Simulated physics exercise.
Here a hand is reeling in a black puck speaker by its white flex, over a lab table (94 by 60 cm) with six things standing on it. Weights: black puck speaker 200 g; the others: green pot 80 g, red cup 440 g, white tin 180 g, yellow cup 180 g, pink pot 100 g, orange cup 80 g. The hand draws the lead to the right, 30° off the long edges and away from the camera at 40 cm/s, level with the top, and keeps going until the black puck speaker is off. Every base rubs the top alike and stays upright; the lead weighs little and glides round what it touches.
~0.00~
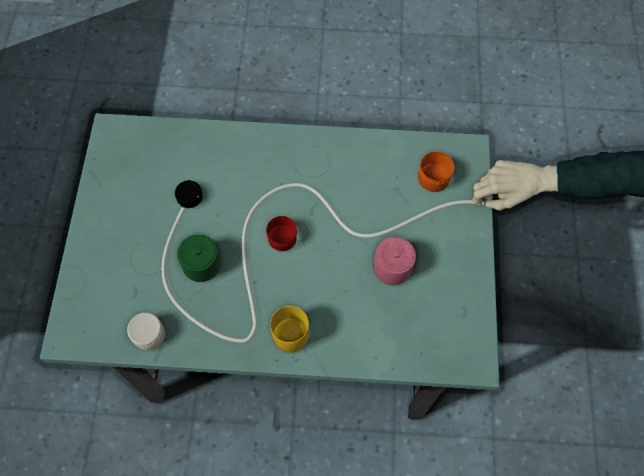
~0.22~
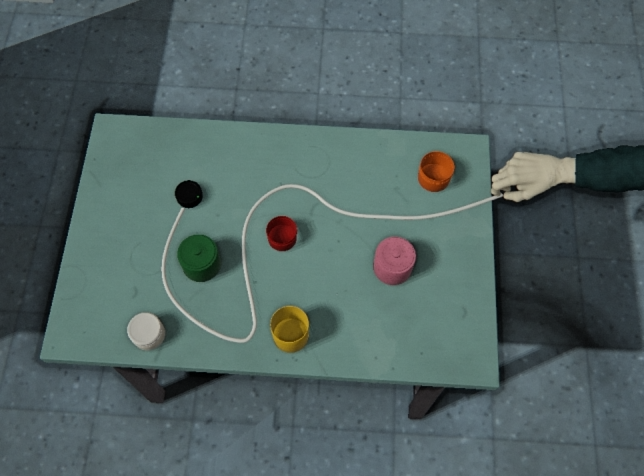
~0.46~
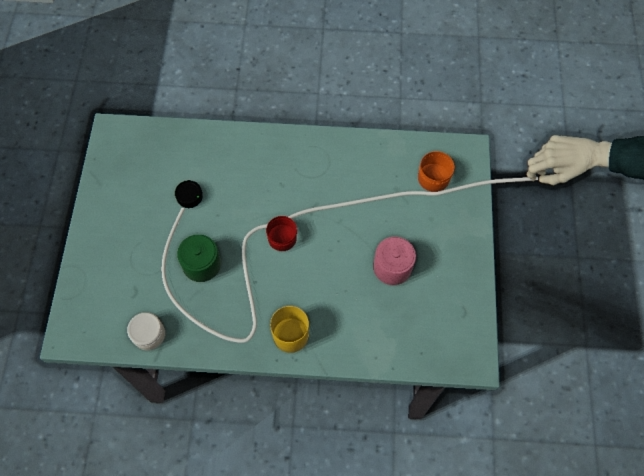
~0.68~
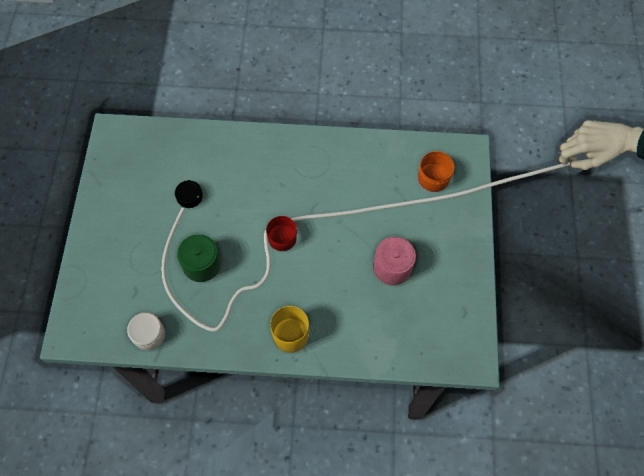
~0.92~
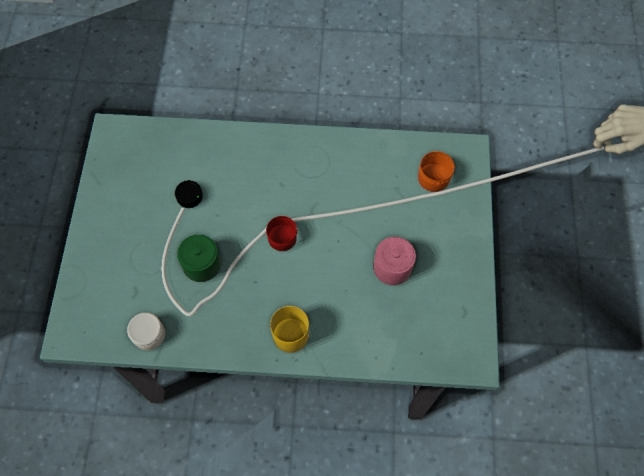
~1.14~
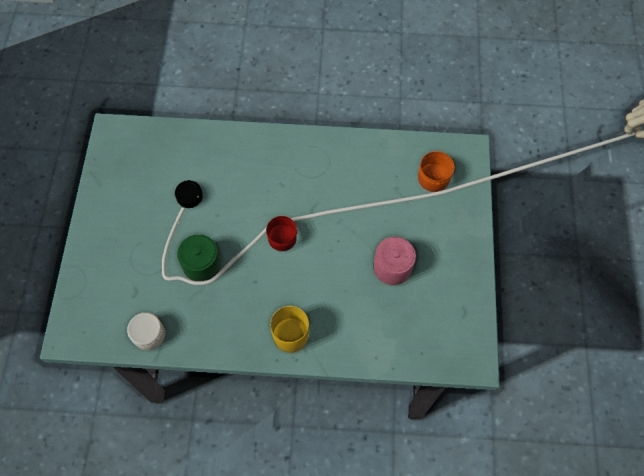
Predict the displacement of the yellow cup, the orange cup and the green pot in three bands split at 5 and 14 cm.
Result: Yellow cup stays about where it is, orange cup slides into the middle band, green pot reaches the top band.
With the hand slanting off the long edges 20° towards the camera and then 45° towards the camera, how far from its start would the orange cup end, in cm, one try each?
About 0 cm, then about 0 cm.
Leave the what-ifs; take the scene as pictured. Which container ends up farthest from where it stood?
Answer: The green pot.
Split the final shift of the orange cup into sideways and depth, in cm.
1 cm to the right, 8 cm farther off.
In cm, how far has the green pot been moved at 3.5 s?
32 cm, give or take.
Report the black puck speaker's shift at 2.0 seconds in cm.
I reckon some 2 cm.
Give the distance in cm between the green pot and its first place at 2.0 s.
I'd put it at around 26 centimetres.
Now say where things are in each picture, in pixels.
Puck speaker (188, 192); yellow cup (289, 324); orange cup (437, 166); green pot (196, 250); lead through (371, 236) (262, 200) (255, 327) (164, 279); 0 cm pulled, in the first picture.
Lead through (327, 204) (255, 327); 5 cm pulled, in the second picture.
Lead through (360, 201) (255, 327); 14 cm pulled, in the third picture.
Lead through (399, 205) (242, 290); 23 cm pulled, in the fourth picture.
Lead through (438, 194) (240, 256); 33 cm pulled, in the fifth picture.
Puck speaker (188, 192); yellow cup (289, 324); orange cup (437, 166); green pot (196, 250); lead through (528, 166) (402, 200) (268, 229) (166, 278); 42 cm pulled, in the sixth picture.
After 2.0 s the black puck speaker has slid 3 cm; shifted so far, green pot 26 cm, orange cup 2 cm.
After 2.8 s the black puck speaker has slid 31 cm; shifted so far, green pot 31 cm, orange cup 5 cm.
After 3.5 s the black puck speaker has slid 61 cm; shifted so far, green pot 31 cm, orange cup 8 cm.
After 4.1 s the black puck speaker is off the top; shifted so far, green pot 31 cm at (261, 133), orange cup 8 cm at (443, 137), yellow cup 0 cm at (289, 324).
